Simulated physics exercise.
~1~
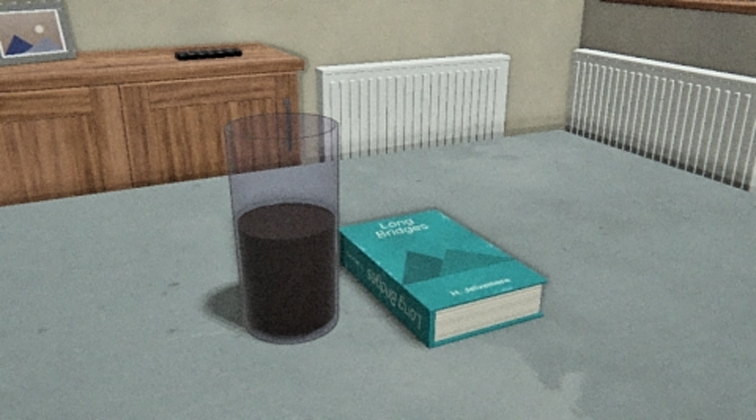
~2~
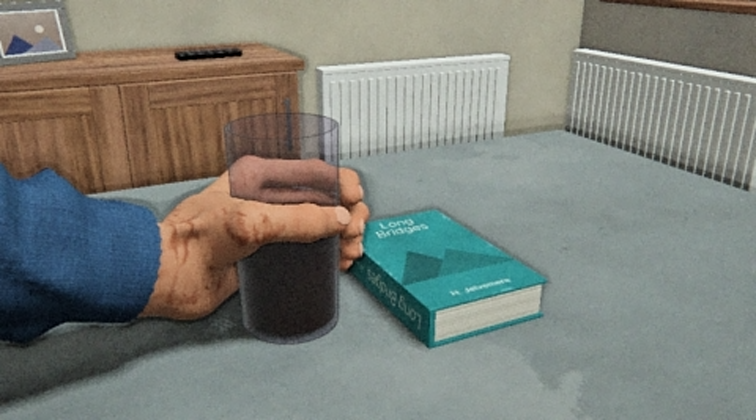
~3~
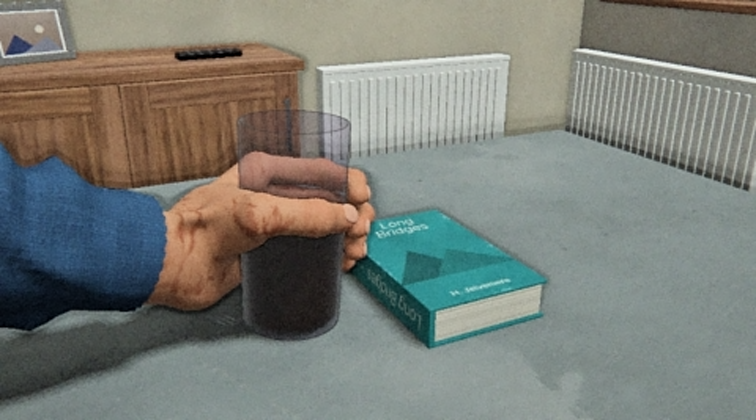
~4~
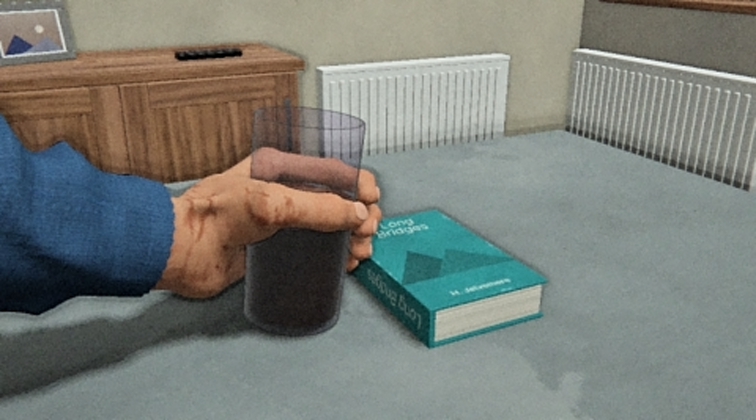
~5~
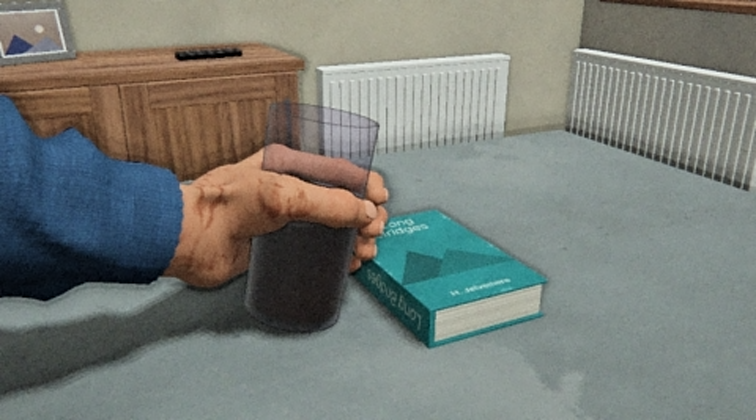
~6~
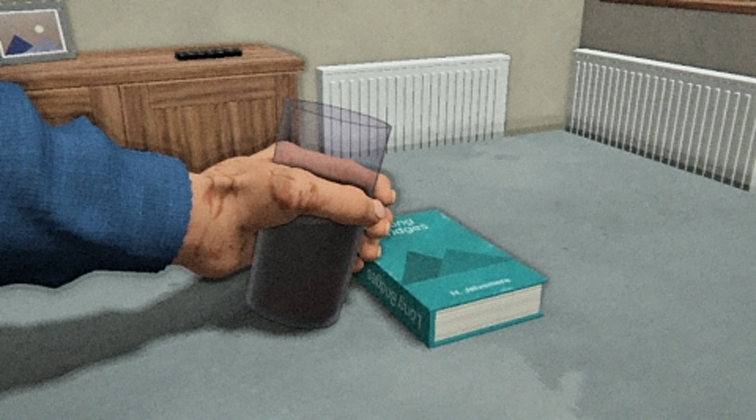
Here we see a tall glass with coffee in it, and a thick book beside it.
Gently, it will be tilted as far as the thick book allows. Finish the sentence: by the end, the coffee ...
By the end, the coffee is still all inside.
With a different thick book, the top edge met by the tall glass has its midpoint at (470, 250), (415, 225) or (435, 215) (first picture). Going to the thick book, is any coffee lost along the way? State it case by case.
Going one by one, I'd say some escapes, nothing escapes and nothing escapes.
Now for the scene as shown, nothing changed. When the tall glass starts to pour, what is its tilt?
Tilt: Around 65°.
A moment on, the tall glass leans by about 30°; all is still inside.
Further on, the tall glass leans by about 45°; all is still inside.
When it is over, the tall glass leans by about 50°, against the thick book; all is still inside.
